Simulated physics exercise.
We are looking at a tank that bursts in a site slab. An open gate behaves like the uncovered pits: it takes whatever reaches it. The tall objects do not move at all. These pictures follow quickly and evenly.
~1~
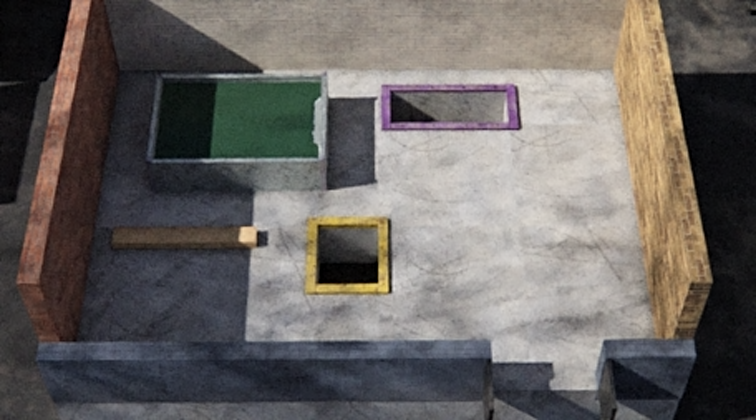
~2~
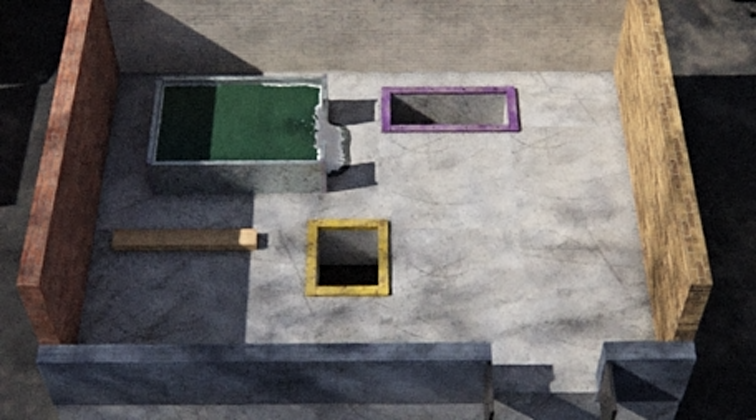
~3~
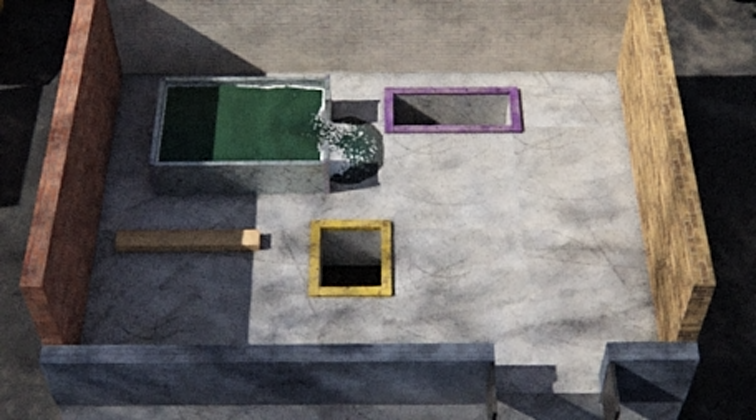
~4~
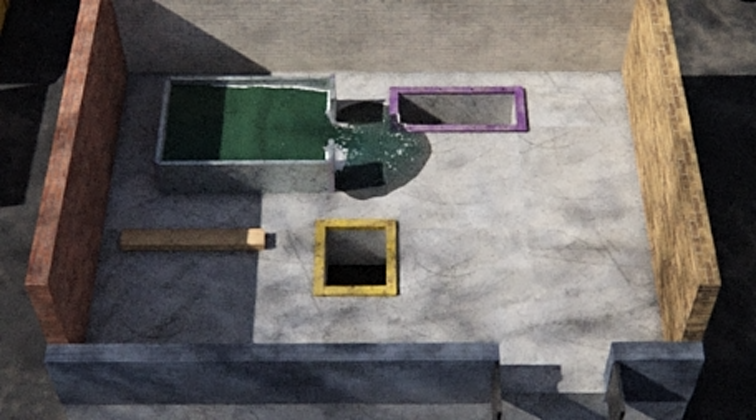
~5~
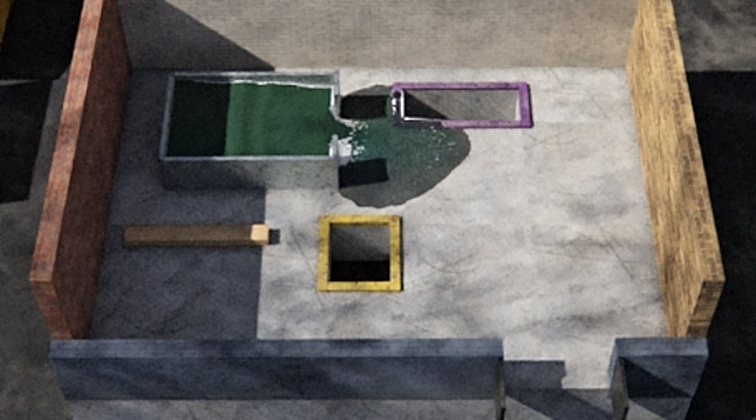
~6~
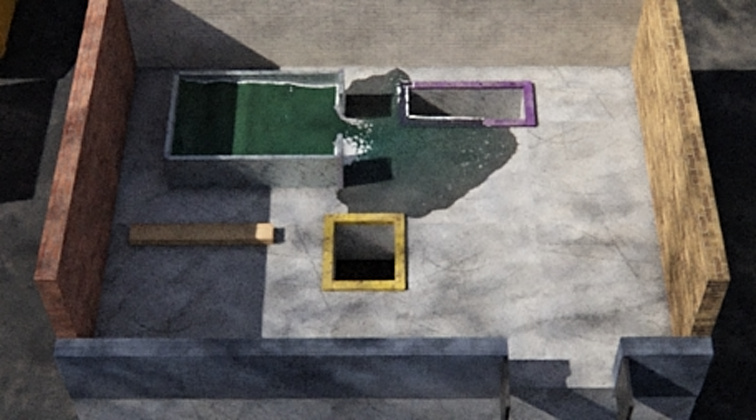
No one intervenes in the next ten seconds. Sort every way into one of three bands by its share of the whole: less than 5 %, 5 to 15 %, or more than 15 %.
Bands: The gate - 5 to 15 %; the yellow pit - less than 5 %; the purple pit - more than 15 %.
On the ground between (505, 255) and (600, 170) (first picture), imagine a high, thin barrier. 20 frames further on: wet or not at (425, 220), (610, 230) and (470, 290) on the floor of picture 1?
As listed: Awash, awash, under water.
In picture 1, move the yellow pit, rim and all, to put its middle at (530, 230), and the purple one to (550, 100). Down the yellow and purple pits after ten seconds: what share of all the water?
Yellow share 6%, purple share 25%.
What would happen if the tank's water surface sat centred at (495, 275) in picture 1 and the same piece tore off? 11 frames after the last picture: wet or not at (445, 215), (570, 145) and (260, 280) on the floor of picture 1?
One after the other: No water, under water, not flooded.
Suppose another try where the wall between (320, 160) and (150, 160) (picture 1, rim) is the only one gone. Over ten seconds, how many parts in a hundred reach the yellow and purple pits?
Yellow 20 %, purple 0 %.
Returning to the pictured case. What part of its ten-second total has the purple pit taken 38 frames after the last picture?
About 80 per cent.
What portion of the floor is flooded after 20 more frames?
I'd put it at roughly 45 per cent.
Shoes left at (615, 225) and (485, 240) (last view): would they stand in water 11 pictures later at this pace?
Point 1: Inundated; point 2: Inundated.
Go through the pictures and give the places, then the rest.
The tank at (240, 121) is whole and still, in the first picture.
The front is at (336, 171), out from the gap at (323, 140), in the second picture.
Water pours out at (326, 141) and has run to (375, 165), in the third picture.
The front is at (424, 154), out from the gap at (331, 141), in the fourth picture.
The front is at (463, 150), out from the gap at (335, 136), in the fifth picture.
Water pours out at (339, 134) and has run to (507, 149), in the sixth picture.
A moment on, water covers 25 % of the floor; the gate 0 %, the yellow pit 0 %, the purple pit 3 %.
Next, water covers 35 % of the floor; the gate 0 %, the yellow pit 0 %, the purple pit 7 %.
Then, water covers 45 % of the floor; the gate 0 %, the yellow pit 0 %, the purple pit 11 %.
Later, water covers 55 % of the floor; the gate 3 %, the yellow pit 0 %, the purple pit 15 %.
In the end, water covers 70 % of the floor; the gate 9 %, the yellow pit 0 %, the purple pit 18 %.
